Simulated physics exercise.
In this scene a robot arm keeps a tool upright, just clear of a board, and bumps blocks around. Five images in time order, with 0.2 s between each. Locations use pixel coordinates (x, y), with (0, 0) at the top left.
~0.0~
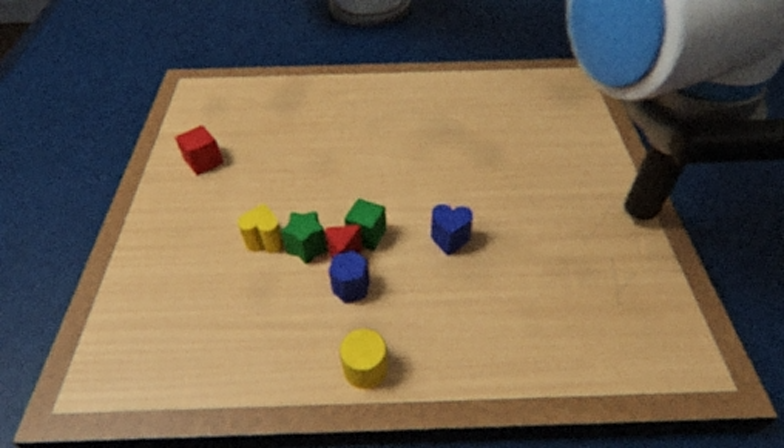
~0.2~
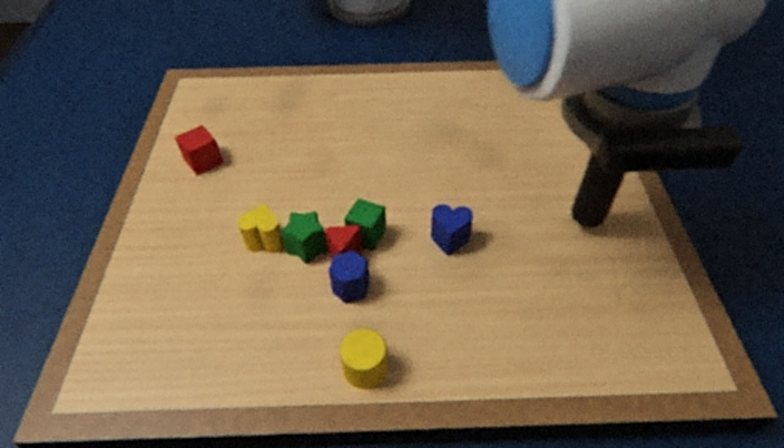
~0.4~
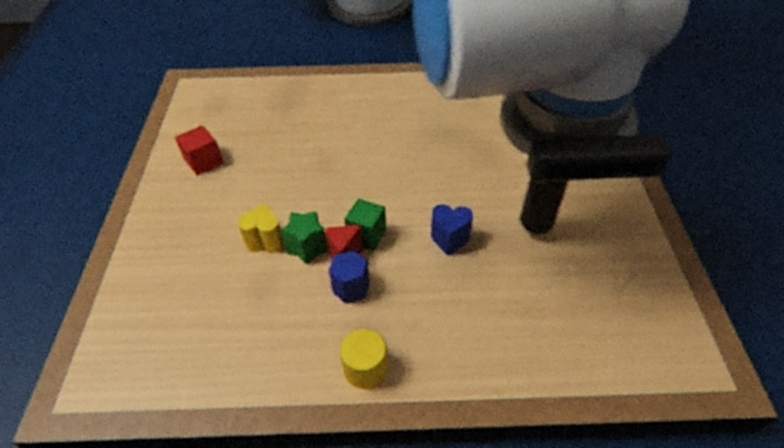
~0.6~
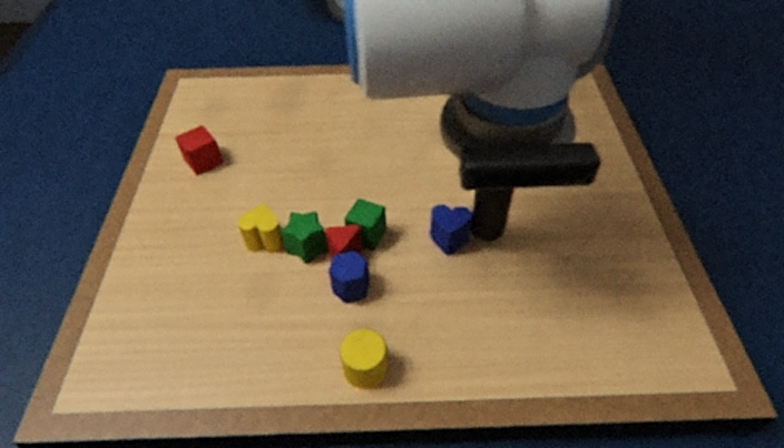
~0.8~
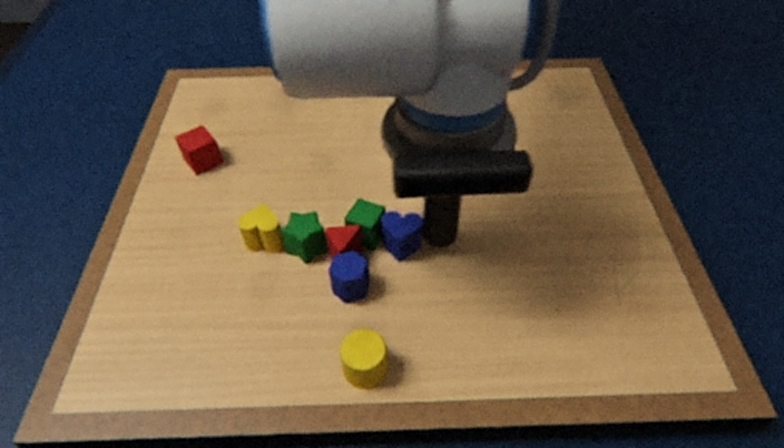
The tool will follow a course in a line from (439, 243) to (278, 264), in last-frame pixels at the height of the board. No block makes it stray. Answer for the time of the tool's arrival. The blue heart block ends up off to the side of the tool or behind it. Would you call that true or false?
Answer: False.
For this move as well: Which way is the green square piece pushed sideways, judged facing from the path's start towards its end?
Heads right.
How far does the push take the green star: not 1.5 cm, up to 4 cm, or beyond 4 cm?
Above 4 cm.
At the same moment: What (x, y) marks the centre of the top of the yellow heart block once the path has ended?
It is going to be at (236, 212).
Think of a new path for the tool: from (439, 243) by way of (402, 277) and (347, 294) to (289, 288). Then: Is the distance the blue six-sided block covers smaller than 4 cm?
That would be a no.
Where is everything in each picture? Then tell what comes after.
In the first picture, tool's lower end at (640, 209); yellow heart block at (259, 219); green star at (303, 224); red triangle at (342, 234); blue six-sided block at (348, 265); green square piece at (365, 212); blue heart block at (452, 216).
In the second picture, tool at (588, 216); blocks still.
In the third picture, tool at (536, 223); blocks still.
In the fourth picture, tool at (487, 229); blocks still.
In the fifth picture, tool at (440, 235); yellow heart block at (259, 219); green star at (303, 224); red triangle at (342, 234); blue six-sided block at (348, 265); green square piece at (365, 212); blue heart block at (402, 223).
On the path given first. One third of the way, tool at (386, 243); red triangle at (319, 243), turned 45° anticlockwise; green square piece at (340, 204), turned 50° clockwise; blue heart block at (345, 229).
Two thirds of the way, tool at (331, 250); yellow heart block at (236, 213), turned 60° clockwise; green star at (252, 234), turned 30° clockwise; red triangle at (273, 264), turned 80° anticlockwise; green square piece at (340, 204), turned 55° clockwise; blue heart block at (288, 243), turned 20° anticlockwise.
At the end, tool at (276, 256); yellow heart block at (236, 212), turned 65° clockwise; green star at (219, 242), turned 105° clockwise; red triangle at (258, 283), turned 140° anticlockwise; blue six-sided block still; green square piece at (340, 204), turned 55° clockwise; blue heart block at (243, 263), turned 85° anticlockwise.
